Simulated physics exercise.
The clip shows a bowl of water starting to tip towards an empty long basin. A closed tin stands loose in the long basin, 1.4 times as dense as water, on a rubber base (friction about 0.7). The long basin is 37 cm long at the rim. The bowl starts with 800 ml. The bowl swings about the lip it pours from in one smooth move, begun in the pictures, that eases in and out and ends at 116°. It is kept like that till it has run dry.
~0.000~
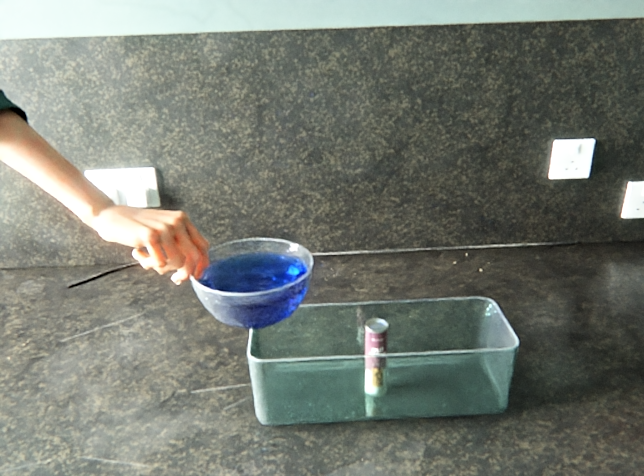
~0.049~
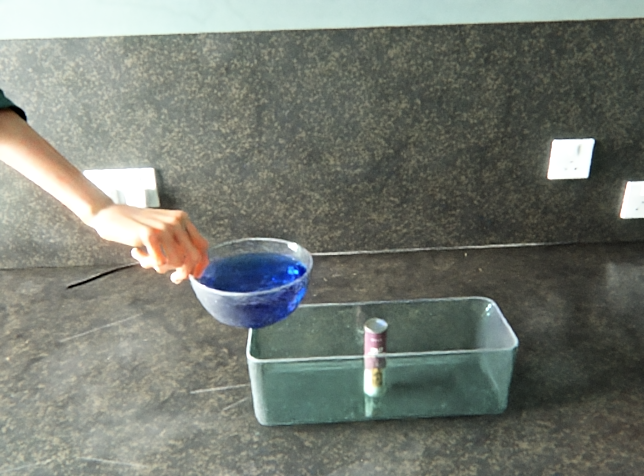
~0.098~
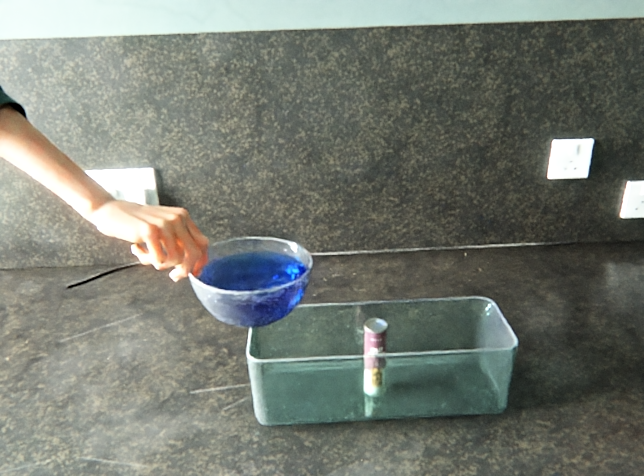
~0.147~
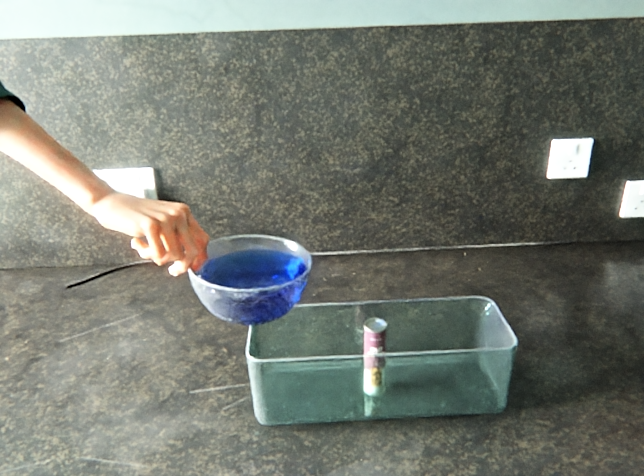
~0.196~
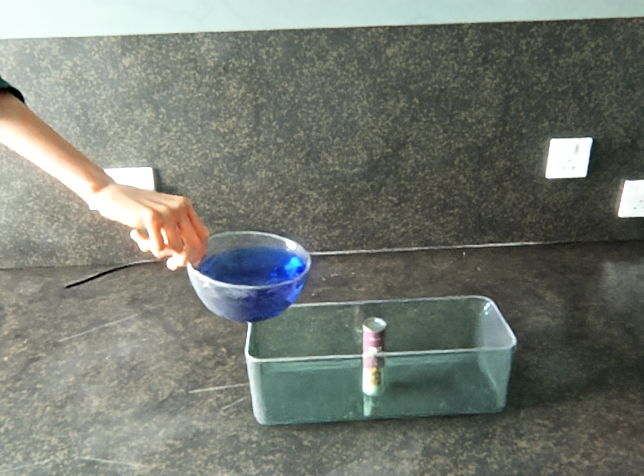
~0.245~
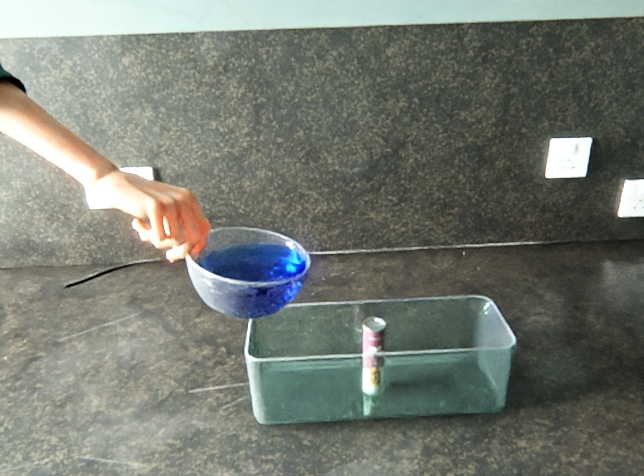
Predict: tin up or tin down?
The tin stays up.
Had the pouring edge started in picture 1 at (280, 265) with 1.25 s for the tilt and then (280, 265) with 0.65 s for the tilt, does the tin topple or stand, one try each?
First it falls; then it topples.
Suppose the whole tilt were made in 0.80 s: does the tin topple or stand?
The tin stays up.
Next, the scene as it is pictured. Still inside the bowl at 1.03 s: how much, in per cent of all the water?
About 0 per cent.
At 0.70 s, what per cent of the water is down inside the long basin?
About 12 per cent.
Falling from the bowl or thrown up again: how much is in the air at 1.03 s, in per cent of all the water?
Near 10 in a hundred.
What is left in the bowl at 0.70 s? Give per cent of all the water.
Some 48 per cent.
By 0.70 s the tilt is 68° and 49 per cent is still to pour; the tin stands where it began.
By 1.03 s the tilt is 107° and 0 per cent is still to pour; the tin stands where it began.
By 1.37 s the tilt is 116° and 0 per cent is still to pour; the tin stands where it began.
By 1.75 s the tilt is 116° and 0 per cent is still to pour; the tin stands where it began.
At rest the tin stands where it began.
